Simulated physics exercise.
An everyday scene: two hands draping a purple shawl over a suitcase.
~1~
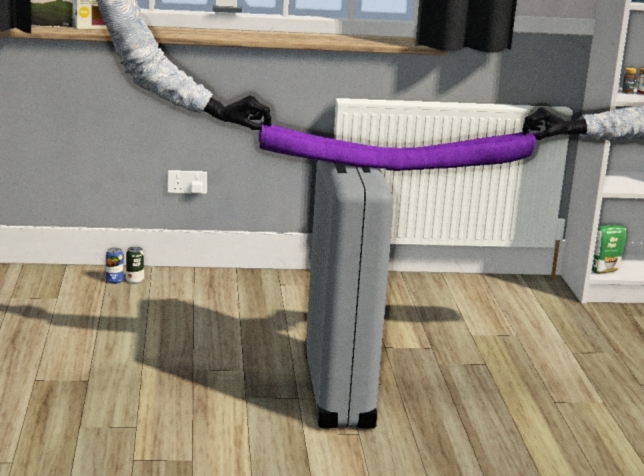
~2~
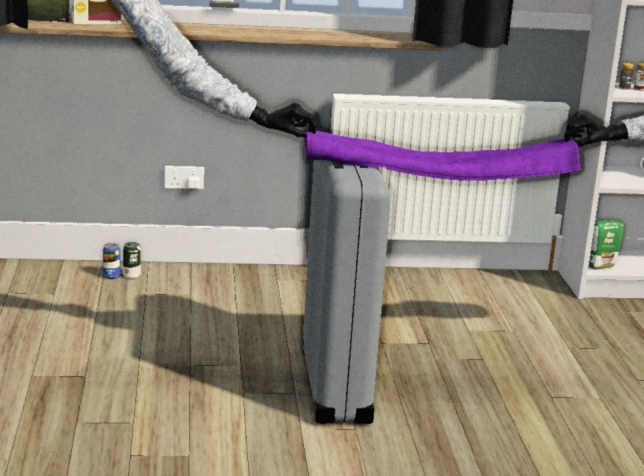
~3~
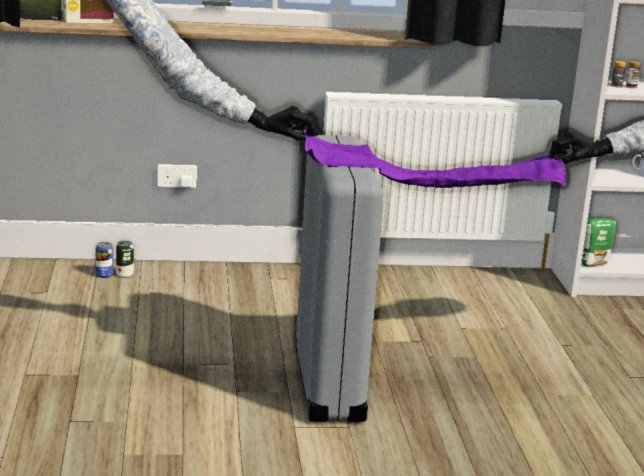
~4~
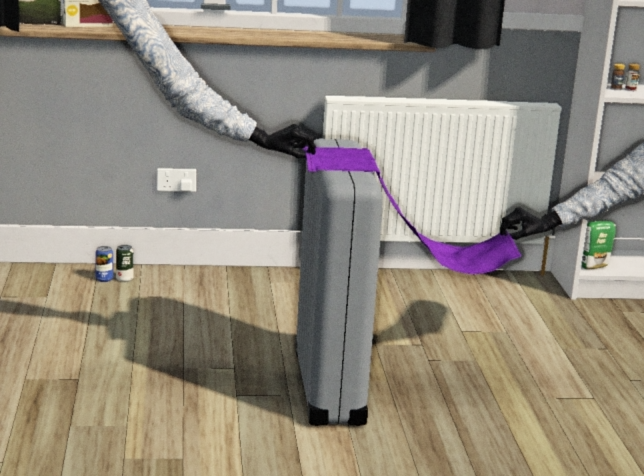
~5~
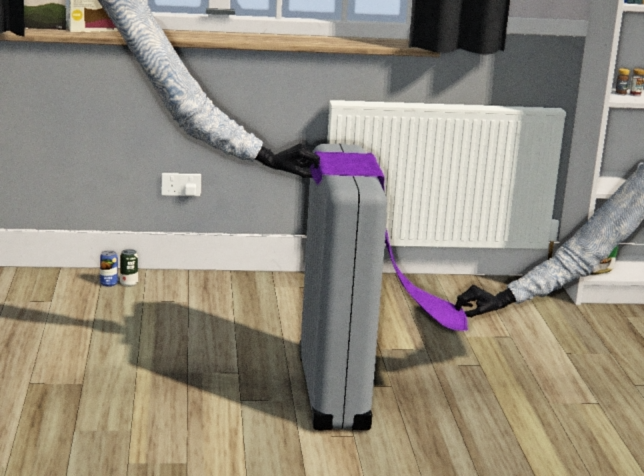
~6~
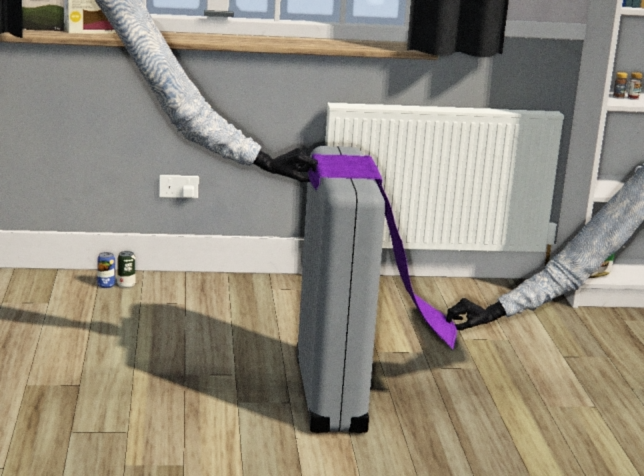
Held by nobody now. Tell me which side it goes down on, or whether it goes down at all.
I expect it will drift off to the right.
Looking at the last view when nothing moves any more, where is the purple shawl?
(380, 395) for its middle.
Then, 0.42 s past the final frame, shawl clear of the top and falling near (381, 305).
Then, 0.72 s past the final frame, shawl in a heap on the floor near (379, 393).
When it is over, shawl in a heap on the floor near (380, 395). The purple shawl is pulled rightwards.
